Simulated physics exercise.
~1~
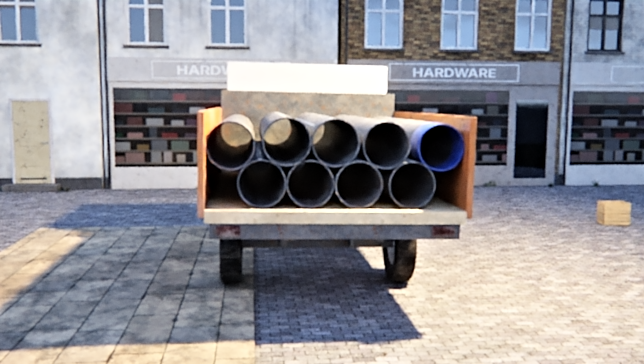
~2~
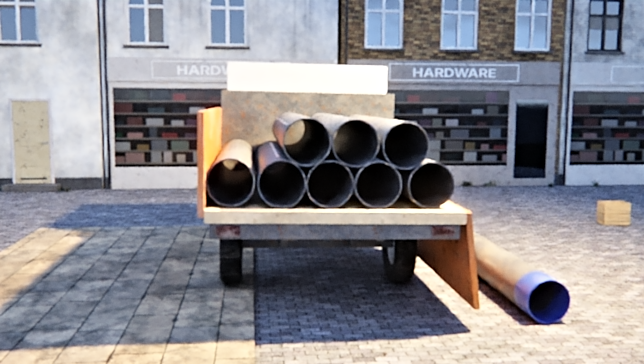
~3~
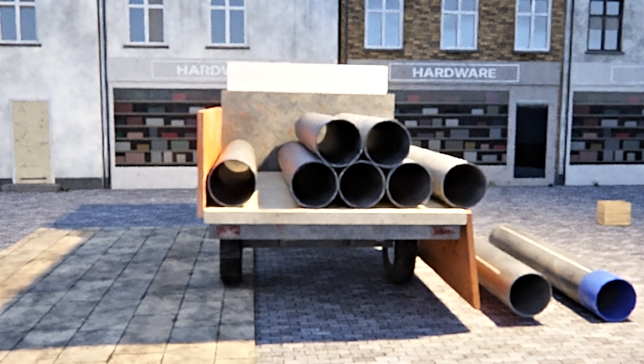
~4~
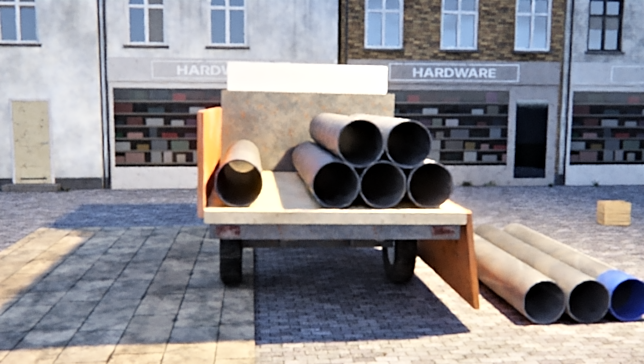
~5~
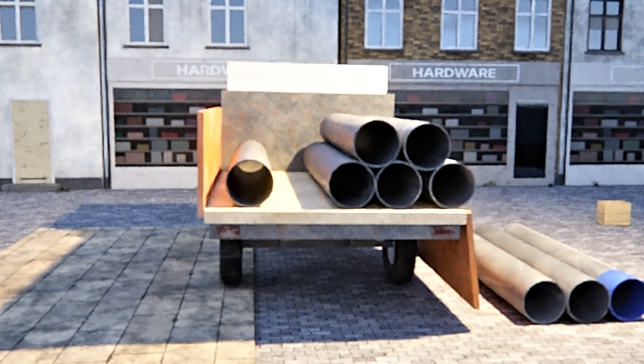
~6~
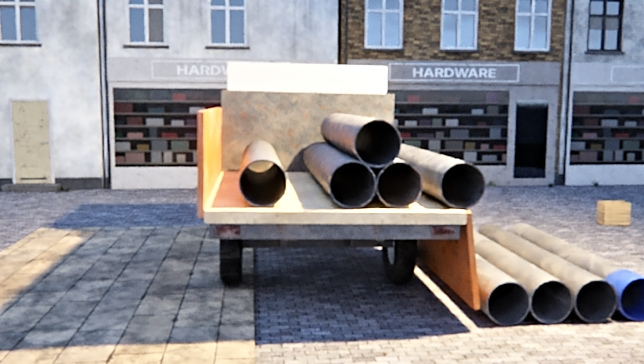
On a cobbled street in front of hardware shops, a flatbed lorry stands parked, seen from behind, with dark pipes and one blue-ended pipe stacked in two rows between its wooden sides. The right side swings down, and the blue pipe drops off that edge and lands on the ground. The stack spreads, and two more pipes follow it down, settling in a row beside it. On the deck, a lone pipe at the left rolls slowly toward the rest. Another then goes over the right edge, leaving four on the ground, the blue one farthest right, and five still aboard.
